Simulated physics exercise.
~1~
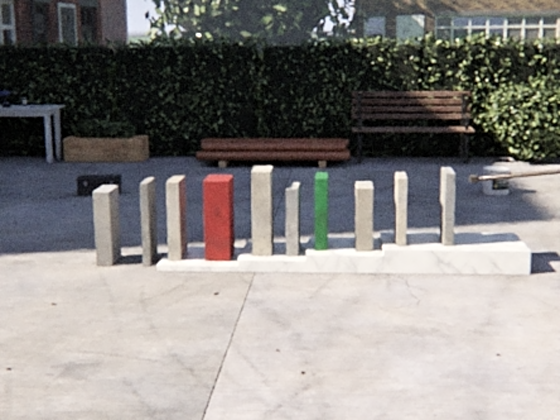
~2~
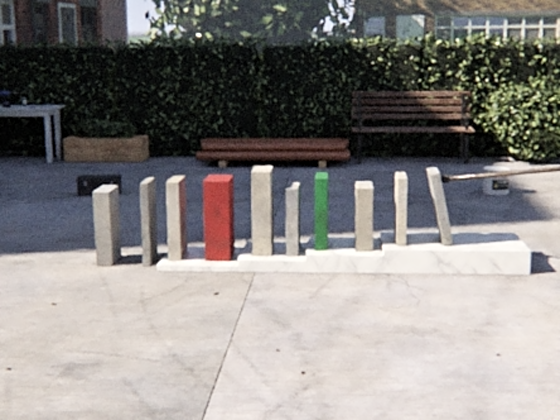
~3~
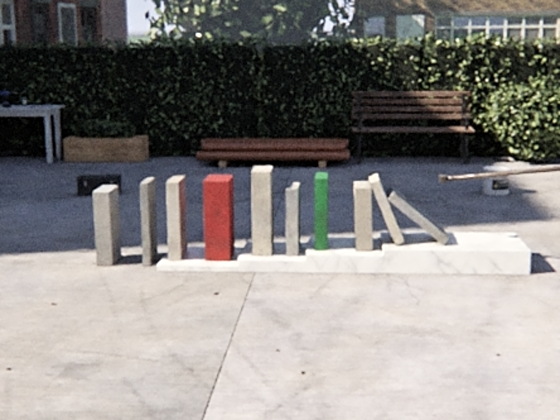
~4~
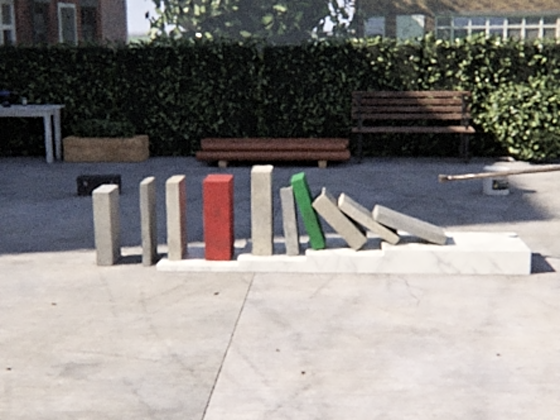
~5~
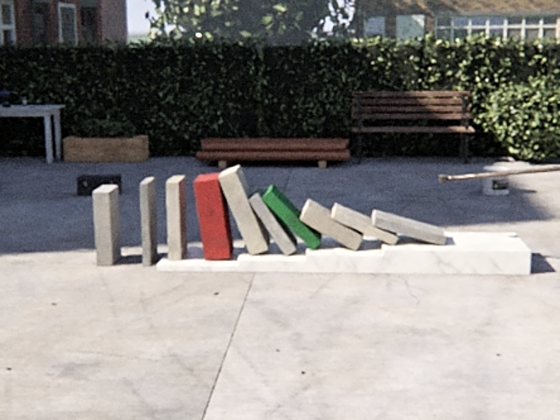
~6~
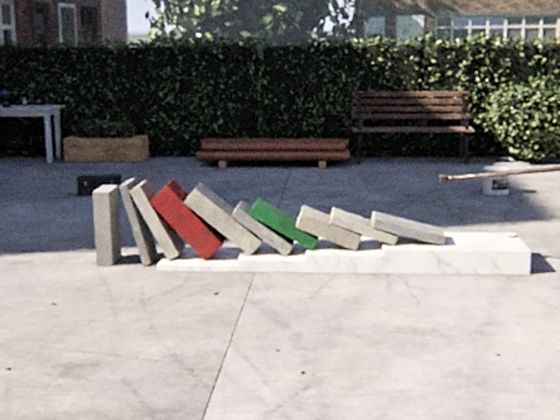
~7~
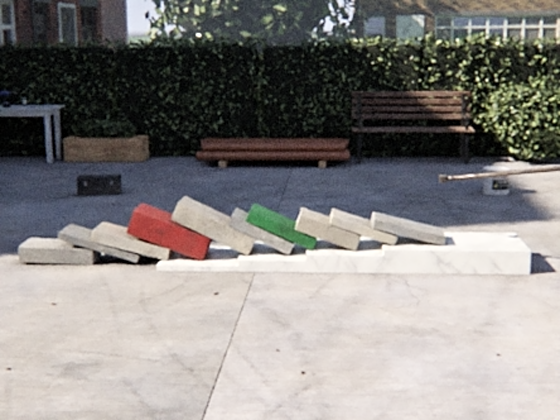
A row of upright slabs topples leftward one after another until every one lies fallen.
